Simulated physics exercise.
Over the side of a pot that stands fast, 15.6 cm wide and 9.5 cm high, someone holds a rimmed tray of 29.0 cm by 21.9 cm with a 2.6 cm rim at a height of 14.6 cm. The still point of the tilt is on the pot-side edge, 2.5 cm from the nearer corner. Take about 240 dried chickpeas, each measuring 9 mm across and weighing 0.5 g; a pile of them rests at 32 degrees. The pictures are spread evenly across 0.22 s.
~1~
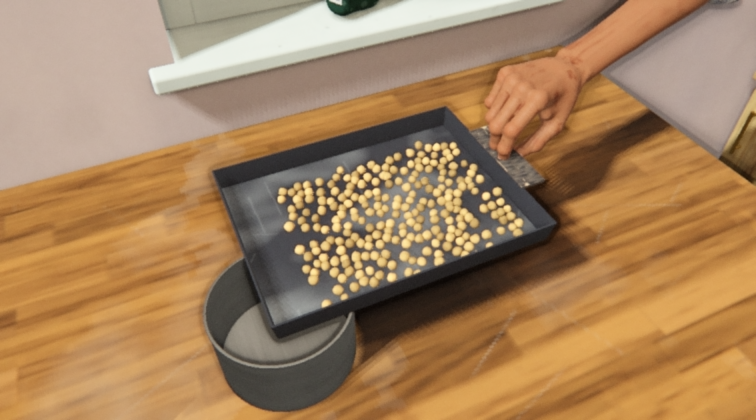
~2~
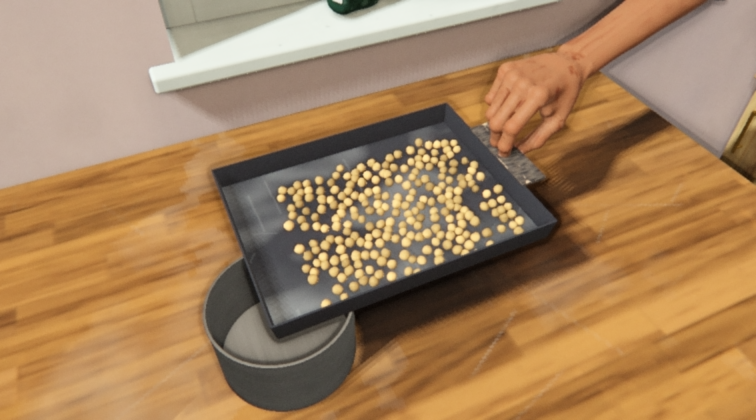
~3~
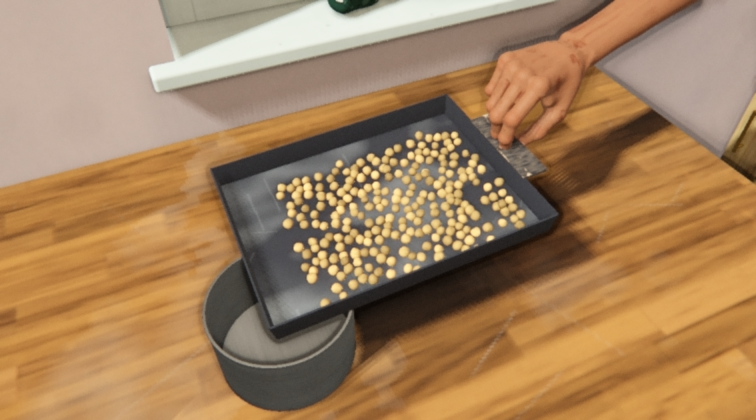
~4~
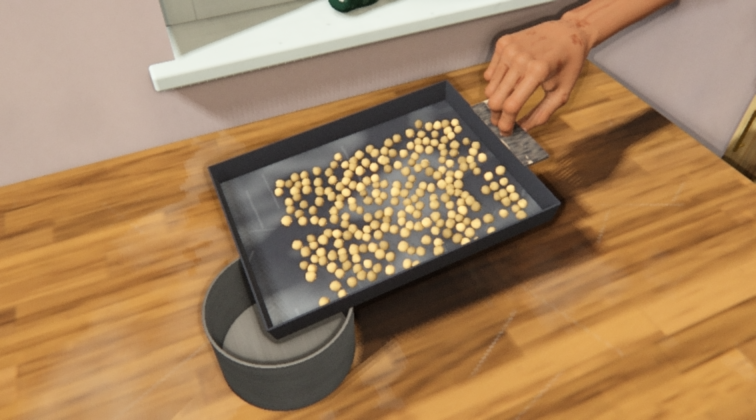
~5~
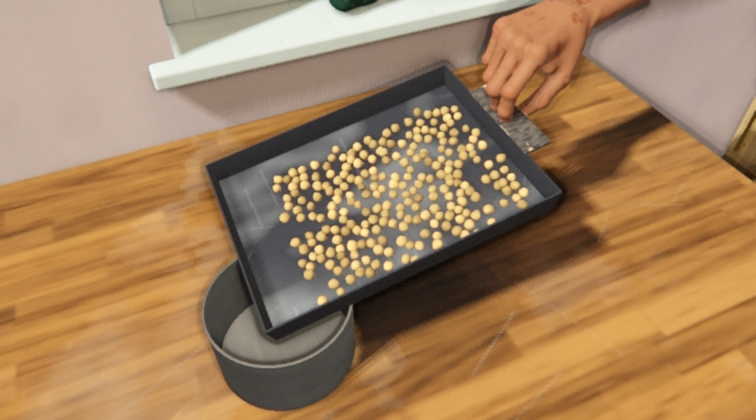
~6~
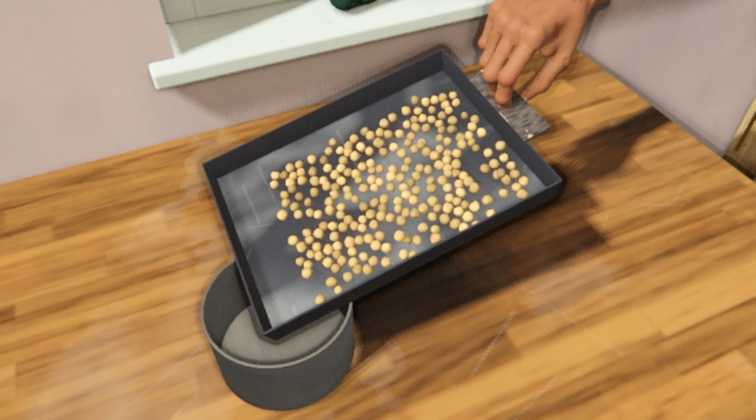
A dark rimmed tray scattered with dried chickpeas starts out level on a wooden counter, its left front corner over a round grey pot. A hand at the right side gradually raises that end, and the tray slants down toward the pot while the chickpeas stay spread across it.
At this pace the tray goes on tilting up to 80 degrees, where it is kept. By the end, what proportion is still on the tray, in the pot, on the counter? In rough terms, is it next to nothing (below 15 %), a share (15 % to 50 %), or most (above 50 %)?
Roughly: Tray: Most, pot: Next to nothing, counter: A share.
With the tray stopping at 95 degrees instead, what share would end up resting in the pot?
5 %.
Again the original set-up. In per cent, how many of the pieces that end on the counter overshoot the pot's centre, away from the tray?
Some 100 per cent.
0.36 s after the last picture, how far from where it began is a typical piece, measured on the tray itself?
By then it sits near 9 cm from where it began.
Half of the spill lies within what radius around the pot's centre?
Some 16 cm, give or take.
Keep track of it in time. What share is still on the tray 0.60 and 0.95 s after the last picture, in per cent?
Earlier moment 95, later moment 75.
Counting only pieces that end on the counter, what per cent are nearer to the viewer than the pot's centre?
Estimate: Close to 80 per cent of the pieces.
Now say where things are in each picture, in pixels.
In the first picture, tray tilt 0 degrees, front corners at (275, 322) and (550, 221); middle of the pieces at (396, 214); pot at (279, 301).
In the second picture, tray tilt 1 degrees, front corners at (274, 322) and (551, 219); middle of the pieces at (396, 213).
In the third picture, tray tilt 3 degrees, front corners at (273, 323) and (552, 213); middle of the pieces at (396, 208).
In the fourth picture, tray tilt 7 degrees, front corners at (271, 325) and (554, 202), lowest corner left front; middle of the pieces at (395, 201).
In the fifth picture, tray tilt 10 degrees, front corners at (268, 326) and (555, 191), lowest corner left front; middle of the pieces at (393, 194).
In the sixth picture, tray tilt 14 degrees, front corners at (266, 328) and (555, 179), lowest corner left front; middle of the pieces at (391, 187); pot at (277, 300).
Then, 0.36 s after the last picture, tilt 46 degrees; the tray holds 100 %, the pot 0 %.
Then, 0.60 s after the last picture, tilt 67 degrees; the tray holds 95 %, the pot 0 %.
Then, 0.95 s after the last picture, tilt 80 degrees; the tray holds 75 %, the pot 0 %.
In the end, tray 75 %, pot 0 %, counter 25 %.
